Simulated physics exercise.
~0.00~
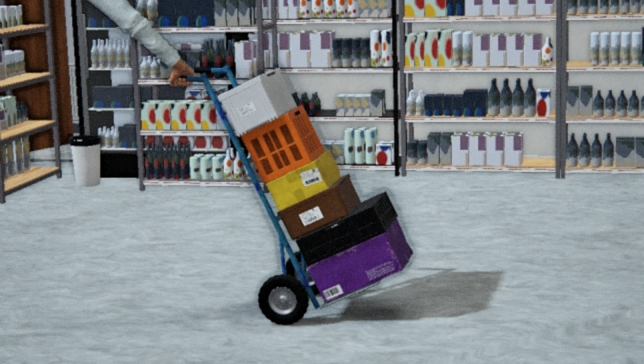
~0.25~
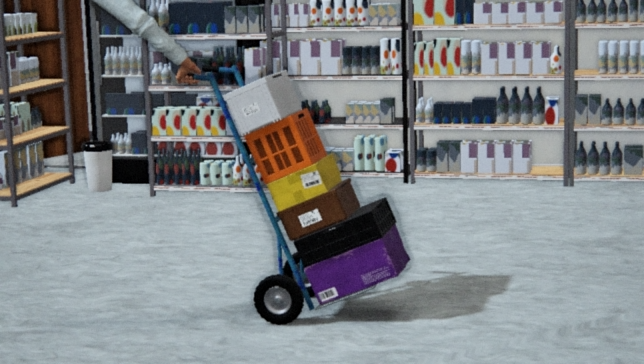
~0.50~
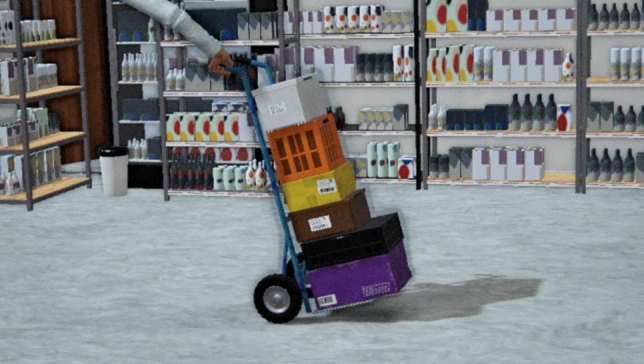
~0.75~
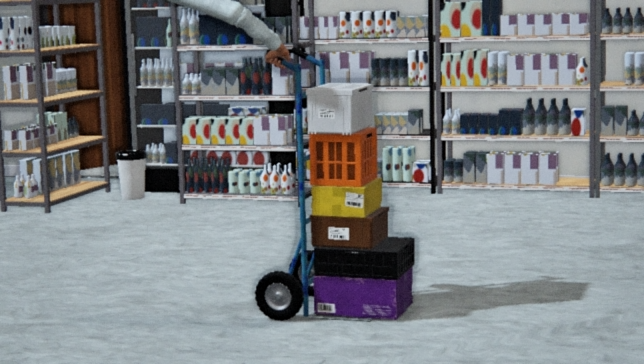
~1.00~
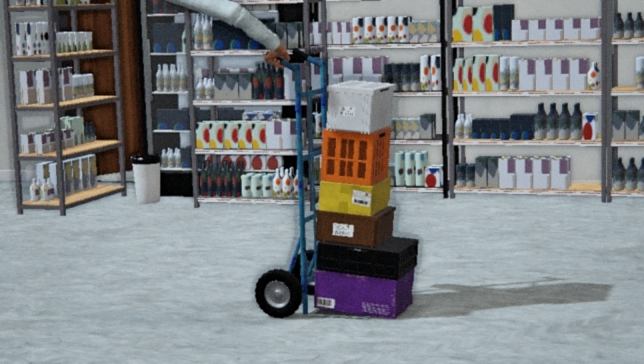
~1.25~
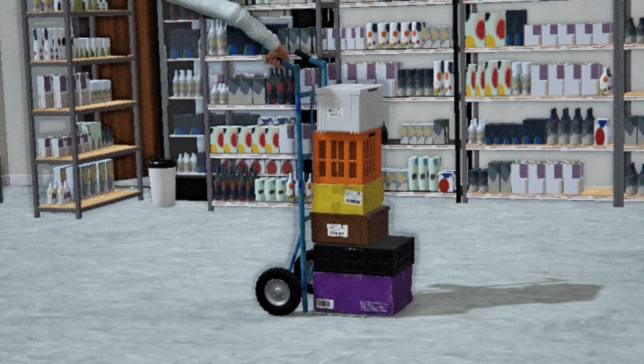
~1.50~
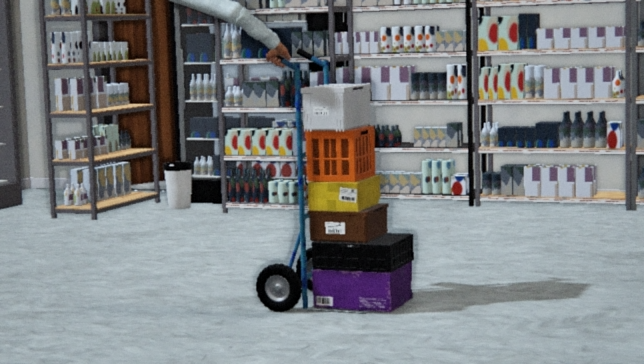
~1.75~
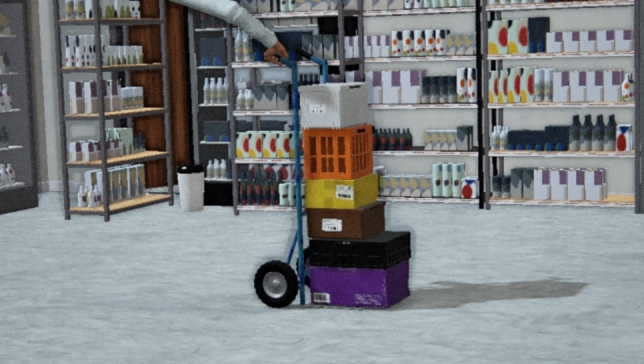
Loaded blue hand truck swinging upright under a guiding hand in a store aisle, its stacked boxes rocking slightly but staying aboard.
